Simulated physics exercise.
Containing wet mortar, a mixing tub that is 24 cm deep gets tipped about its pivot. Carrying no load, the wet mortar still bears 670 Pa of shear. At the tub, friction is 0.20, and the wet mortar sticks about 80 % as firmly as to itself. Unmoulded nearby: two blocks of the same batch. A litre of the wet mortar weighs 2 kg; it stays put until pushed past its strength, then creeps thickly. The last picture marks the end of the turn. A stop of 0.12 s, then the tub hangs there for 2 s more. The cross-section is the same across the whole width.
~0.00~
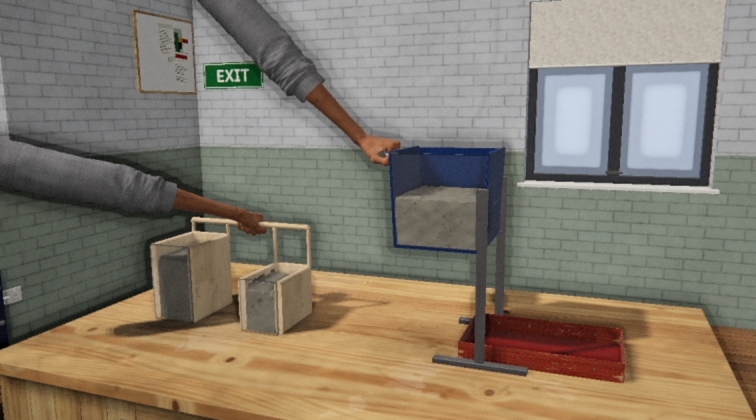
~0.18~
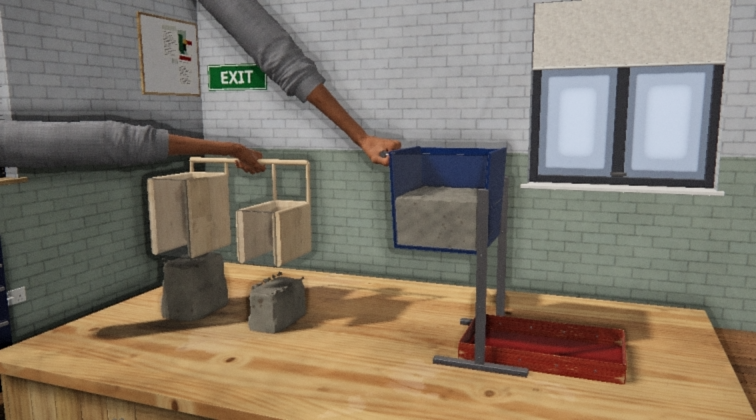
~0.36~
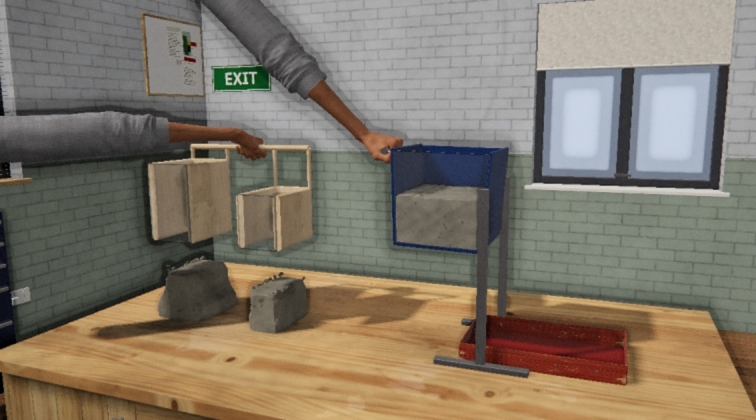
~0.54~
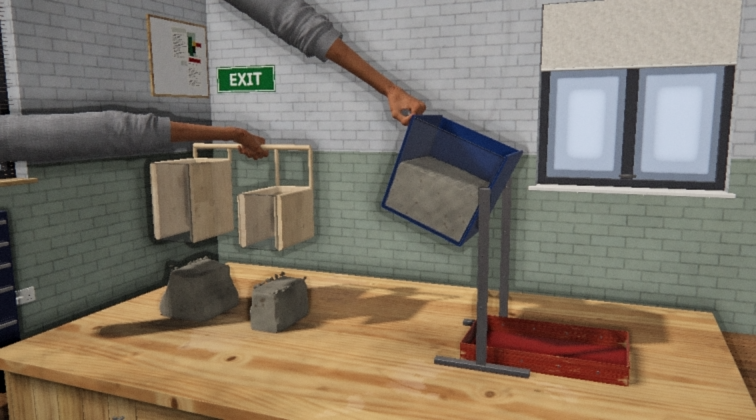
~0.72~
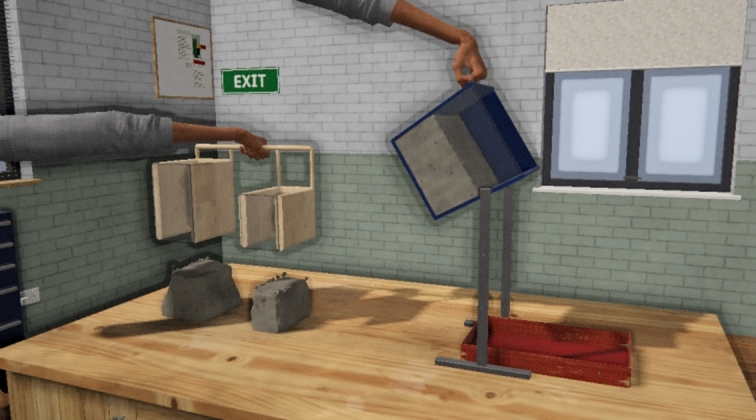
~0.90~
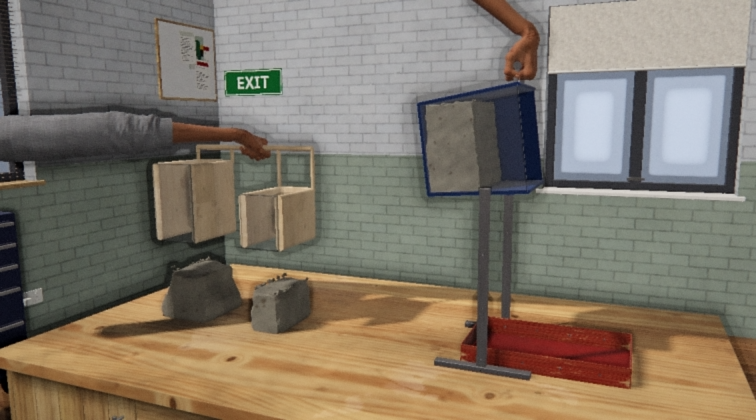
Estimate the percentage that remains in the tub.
Something like 100 % remains.
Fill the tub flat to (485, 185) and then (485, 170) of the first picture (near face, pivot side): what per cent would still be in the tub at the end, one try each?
Close to 100 percent the first time and close to 70 percent the second.
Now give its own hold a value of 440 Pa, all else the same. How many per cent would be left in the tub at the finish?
That comes out at roughly 95 %.
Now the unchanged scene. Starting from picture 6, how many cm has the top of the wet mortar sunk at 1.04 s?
Around 3 cm below its level in the last picture.
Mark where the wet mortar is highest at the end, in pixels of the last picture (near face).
(462, 128).
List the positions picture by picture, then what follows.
In the first picture, handle-side rim at (392, 153), tilt 0 degrees; crest of the wet mortar at (410, 198); block heights 20 cm, 13 cm (left to right).
In the second picture, handle-side rim at (392, 153), tilt 0 degrees; crest of the wet mortar at (411, 198); block heights 18 cm, 13 cm (left to right).
In the third picture, handle-side rim at (394, 150), tilt 2 degrees; crest of the wet mortar at (397, 195); block heights 15 cm, 13 cm (left to right).
In the fourth picture, handle-side rim at (415, 117), tilt 23 degrees; crest of the wet mortar at (401, 163); block heights 15 cm, 13 cm (left to right).
In the fifth picture, handle-side rim at (473, 86), tilt 59 degrees; crest of the wet mortar at (431, 118); block heights 15 cm, 13 cm (left to right).
In the sixth picture, handle-side rim at (518, 86), tilt 83 degrees; crest of the wet mortar at (469, 102); block heights 15 cm, 13 cm (left to right).
After 1.04 s, the tub is at 83 degrees and holds 100 %.
After 1.21 s, the tub is at 83 degrees and holds 100 %.
After 1.38 s, the tub is at 83 degrees and holds 100 %.
After 1.55 s, the tub is at 83 degrees and holds 100 %.
After 2.90 s, the tub is at 83 degrees and holds 100 %.
